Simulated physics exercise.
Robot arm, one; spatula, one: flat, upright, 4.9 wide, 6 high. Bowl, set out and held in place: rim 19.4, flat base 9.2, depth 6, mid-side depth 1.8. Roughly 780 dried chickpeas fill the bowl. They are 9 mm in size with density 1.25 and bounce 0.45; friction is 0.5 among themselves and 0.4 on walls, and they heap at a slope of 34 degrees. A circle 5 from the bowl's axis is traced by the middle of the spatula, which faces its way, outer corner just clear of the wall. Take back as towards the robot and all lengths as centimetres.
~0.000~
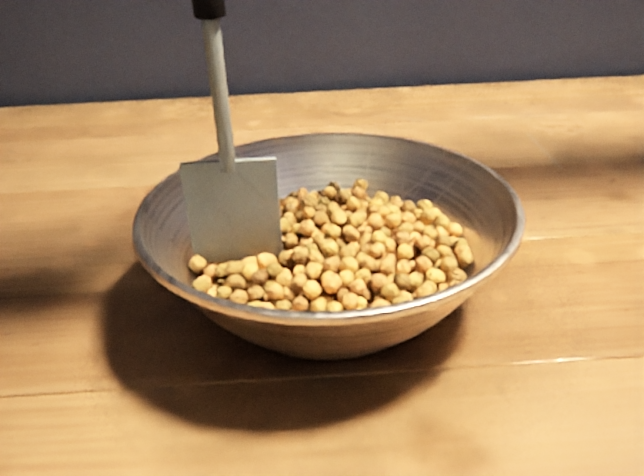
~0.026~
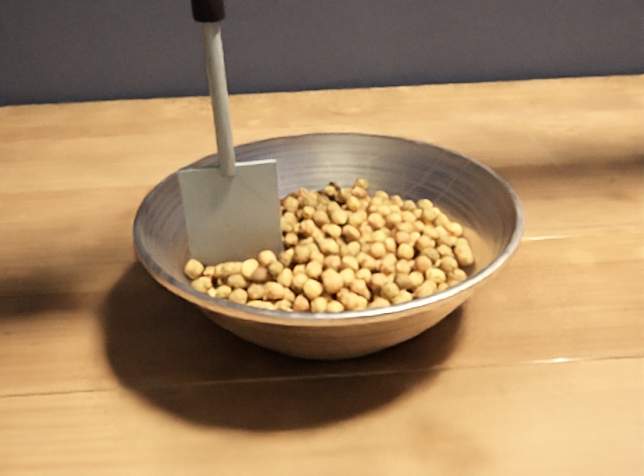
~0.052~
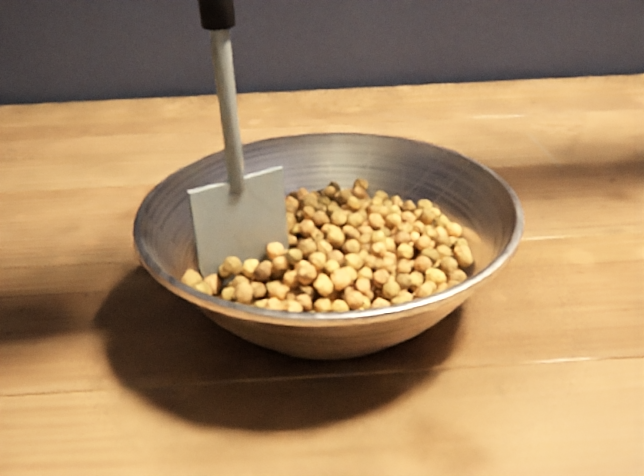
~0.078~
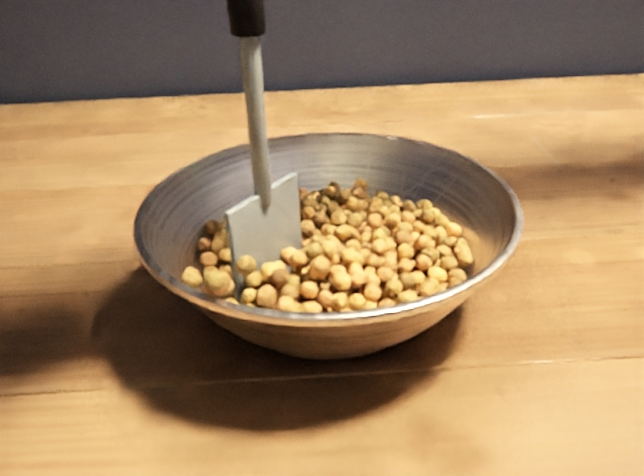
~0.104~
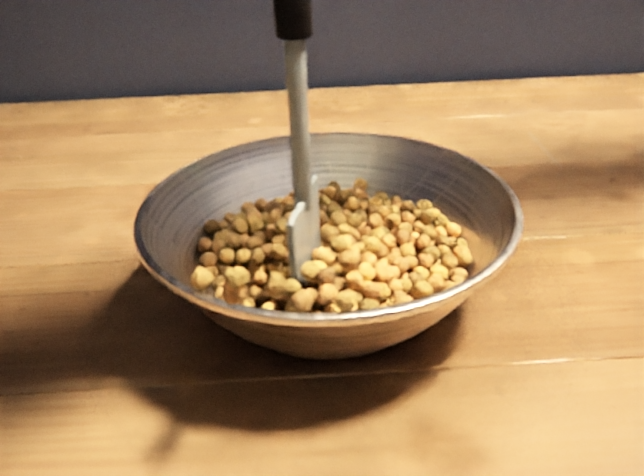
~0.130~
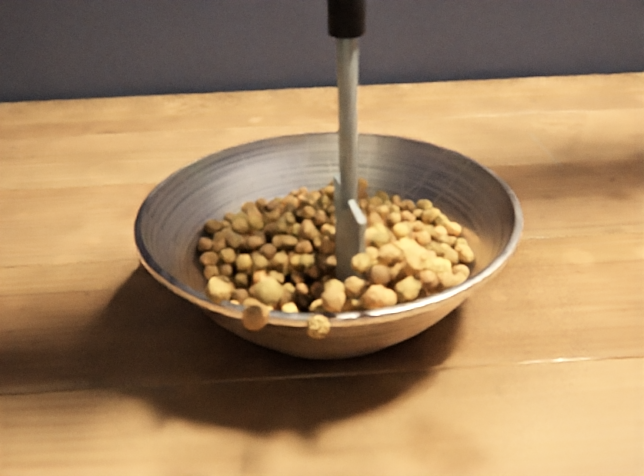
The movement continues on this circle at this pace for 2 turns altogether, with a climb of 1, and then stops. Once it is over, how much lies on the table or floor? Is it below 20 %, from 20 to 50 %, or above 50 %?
From 20 to 50 %.
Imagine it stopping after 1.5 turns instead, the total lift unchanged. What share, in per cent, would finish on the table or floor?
I'd expect around 25 per cent.
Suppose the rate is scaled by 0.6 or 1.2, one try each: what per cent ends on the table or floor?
Roughly 15 and 35 per cent.
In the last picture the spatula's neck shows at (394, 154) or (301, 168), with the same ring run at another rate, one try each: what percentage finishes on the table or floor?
So, roughly 35 percent the first time and 20 percent the second.
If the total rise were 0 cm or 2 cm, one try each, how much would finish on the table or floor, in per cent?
About 40 and 20 per cent.
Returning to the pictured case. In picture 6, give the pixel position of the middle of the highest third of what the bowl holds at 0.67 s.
Near pixel (340, 249).
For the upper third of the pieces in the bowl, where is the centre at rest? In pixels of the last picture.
Centre of top third: Approx. (331, 256).
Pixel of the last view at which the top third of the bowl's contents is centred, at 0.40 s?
The top third is centred near (242, 232) in the last picture.
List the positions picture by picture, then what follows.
Spatula neck at (224, 132), 0° round; upper third of the load around (340, 242), from x 200 to 465, top at y 185; 783 in the bowl, in the first frame.
Spatula neck at (224, 137), 8° round; upper third of the load around (339, 243), from x 195 to 465, top at y 185, in the second frame.
Spatula neck at (233, 150), 29° round; upper third of the load around (336, 245), from x 190 to 465, top at y 185, in the third frame.
Spatula neck at (260, 161), 52° round; upper third of the load around (341, 246), from x 190 to 465, top at y 185, in the fourth frame.
Spatula neck at (302, 167), 76° round; upper third of the load around (353, 252), from x 200 to 465, top at y 185; 780 in the bowl, 3 in flight or on the tool, in the fifth frame.
Spatula neck at (348, 165), 99° round; upper third of the load around (377, 250), from x 205 to 465, top at y 185; 776 in the bowl, 7 in flight or on the tool, in the sixth frame.
After 0.40 s, 340° round, highest piece 11 above the table; 614 in the bowl, 101 on the table or floor, 68 in flight or on the tool.
After 0.67 s, 221° round, highest piece 8 above the table; 565 in the bowl, 209 on the table or floor, 9 in flight or on the tool.
After 1.00 s, 0° round, highest piece 4 above the table; 559 in the bowl, 224 on the table or floor.
After 1.70 s, 0° round, highest piece 4 above the table; 559 in the bowl, 224 on the table or floor.
At rest, 559 in the bowl, 224 on the table or floor. That is 29 % on the table or floor.
